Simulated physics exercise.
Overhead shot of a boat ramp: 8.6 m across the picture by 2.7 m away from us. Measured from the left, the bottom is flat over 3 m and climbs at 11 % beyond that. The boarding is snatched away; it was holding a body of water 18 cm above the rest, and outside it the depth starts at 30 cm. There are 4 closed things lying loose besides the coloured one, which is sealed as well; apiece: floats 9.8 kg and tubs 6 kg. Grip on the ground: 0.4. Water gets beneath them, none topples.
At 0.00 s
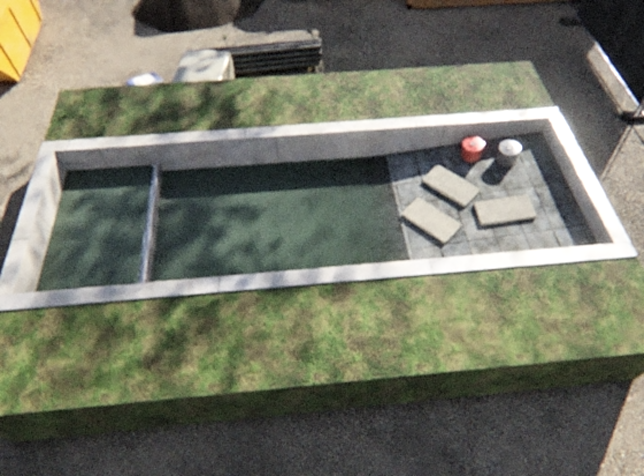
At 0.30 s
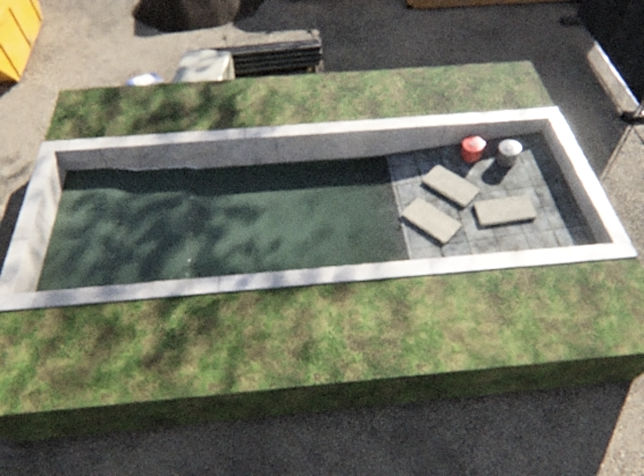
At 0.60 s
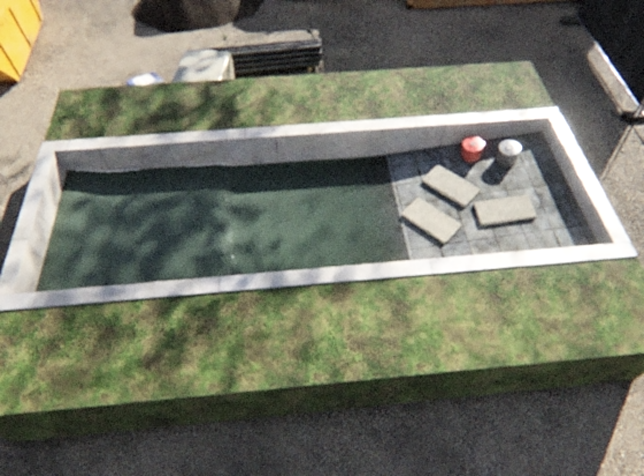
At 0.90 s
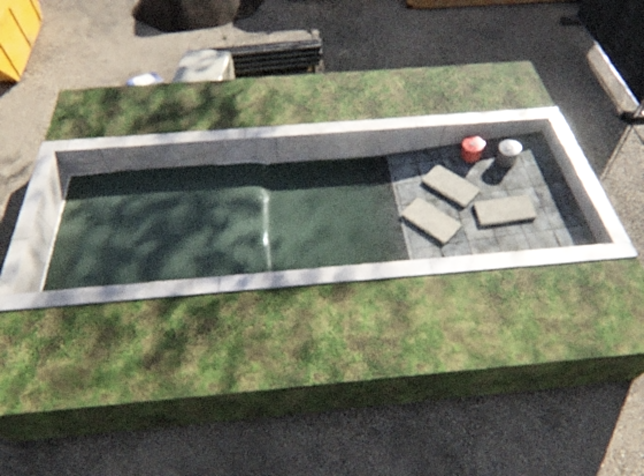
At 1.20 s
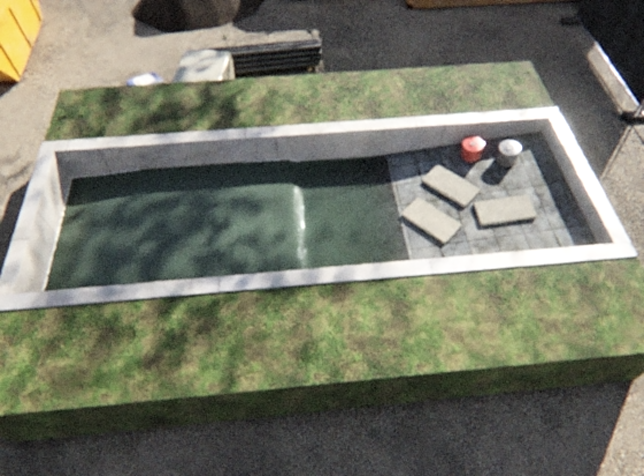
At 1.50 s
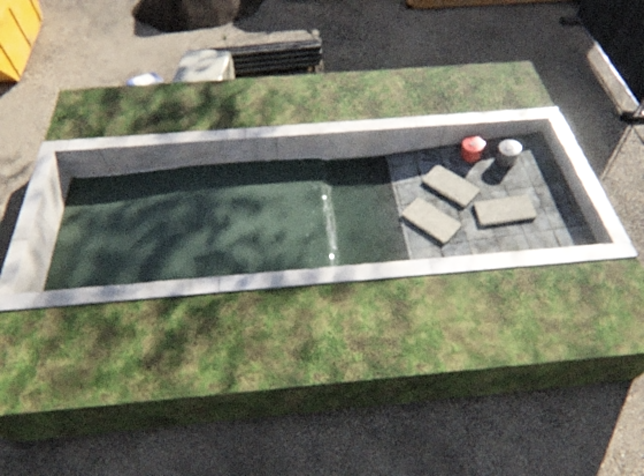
The board across the left part of a long water-filled basin disappeared, and a low ripple moved rightward over the dark water, while the red tub, its neighbour and three flat blocks stayed still.
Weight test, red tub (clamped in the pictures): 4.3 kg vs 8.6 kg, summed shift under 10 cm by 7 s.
I expect just the larger poundage will serve.
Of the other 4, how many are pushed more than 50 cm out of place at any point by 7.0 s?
3 in all.
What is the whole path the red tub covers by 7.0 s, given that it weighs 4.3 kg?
All together it comes to about 30 cm.
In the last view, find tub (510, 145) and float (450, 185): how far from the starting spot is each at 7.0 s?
In turn: 0 cm, 200 cm.
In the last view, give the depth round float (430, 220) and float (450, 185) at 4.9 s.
About 7 and 5 cm.
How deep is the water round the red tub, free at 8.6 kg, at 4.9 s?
Something like 3 centimetres.
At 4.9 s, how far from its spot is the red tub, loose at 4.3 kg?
Shift: About 20 cm.
After 2.1 s the red tub would be 0 cm from its start with 4.3 kg and 0 cm from its start with 8.6 kg; 0 cm of water round it then.
After 3.1 s the red tub would be 0 cm from its start with 4.3 kg and 0 cm from its start with 8.6 kg; 0 cm of water round it then.
After 4.9 s the red tub would be 24 cm from its start with 4.3 kg and 0 cm from its start with 8.6 kg; 3 cm of water round it then.
After 7.0 s the red tub would be 24 cm from its start with 4.3 kg and 0 cm from its start with 8.6 kg; 1 cm of water round it then.
